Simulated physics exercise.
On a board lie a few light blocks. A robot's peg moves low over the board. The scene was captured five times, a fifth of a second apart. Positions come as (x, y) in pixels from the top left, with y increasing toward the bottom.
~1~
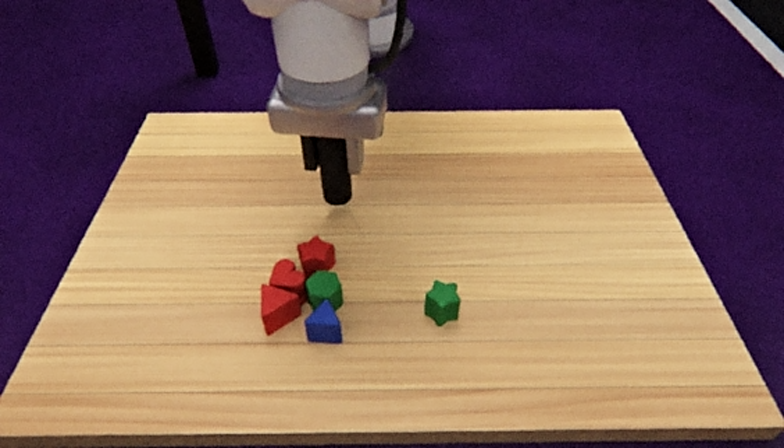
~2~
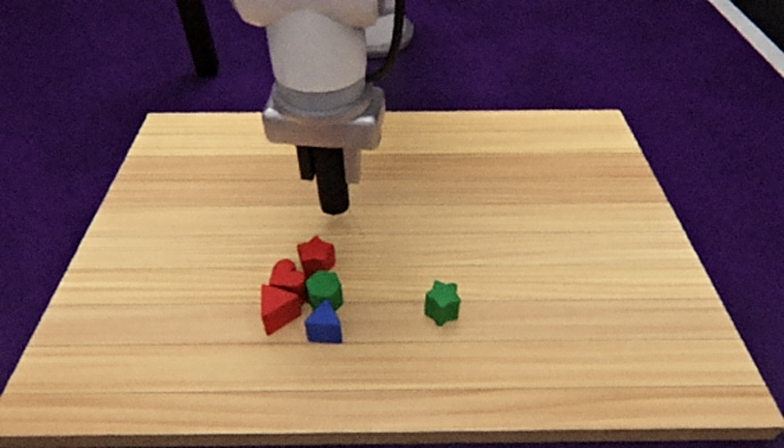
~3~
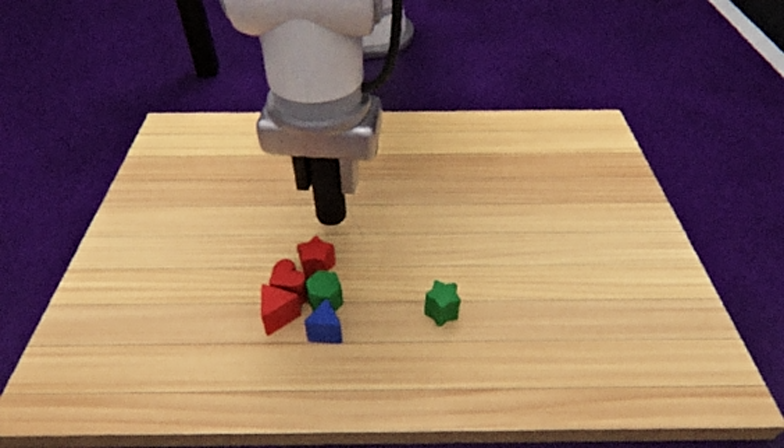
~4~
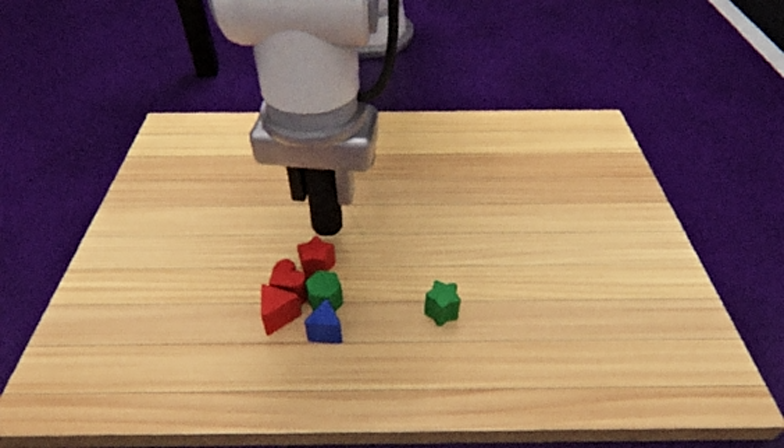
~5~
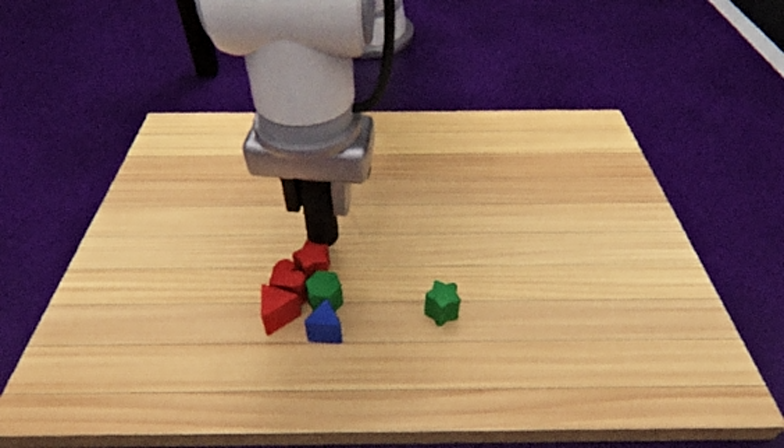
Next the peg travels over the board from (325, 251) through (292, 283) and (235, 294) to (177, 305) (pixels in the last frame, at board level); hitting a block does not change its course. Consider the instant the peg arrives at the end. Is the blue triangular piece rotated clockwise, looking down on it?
Yes, that is how it ends up.
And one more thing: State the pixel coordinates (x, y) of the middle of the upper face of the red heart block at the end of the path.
About (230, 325).
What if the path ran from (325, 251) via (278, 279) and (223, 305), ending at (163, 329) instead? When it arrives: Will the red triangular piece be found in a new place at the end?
It seems so.
The first path, step by step. One third of the way, peg at (288, 270); red triangular piece at (245, 332), turned 15° anticlockwise; red heart block at (251, 307); red star-shaped block at (275, 287); green hexagonal block at (321, 296), turned 50° anticlockwise; blue triangular piece at (327, 320), turned 25° clockwise.
Two thirds of the way, peg at (230, 281); red triangular piece at (239, 347), turned 45° anticlockwise; red heart block at (230, 325), turned 30° anticlockwise; red star-shaped block at (239, 296), turned 50° anticlockwise; green hexagonal block at (321, 296), turned 50° anticlockwise; blue triangular piece at (327, 320), turned 25° clockwise.
At the end, peg at (170, 292); red triangular piece at (239, 348), turned 45° anticlockwise; red heart block at (230, 325), turned 30° anticlockwise; red star-shaped block at (238, 295), turned 50° anticlockwise; green hexagonal block at (321, 296), turned 50° anticlockwise; blue triangular piece at (327, 320), turned 25° clockwise.
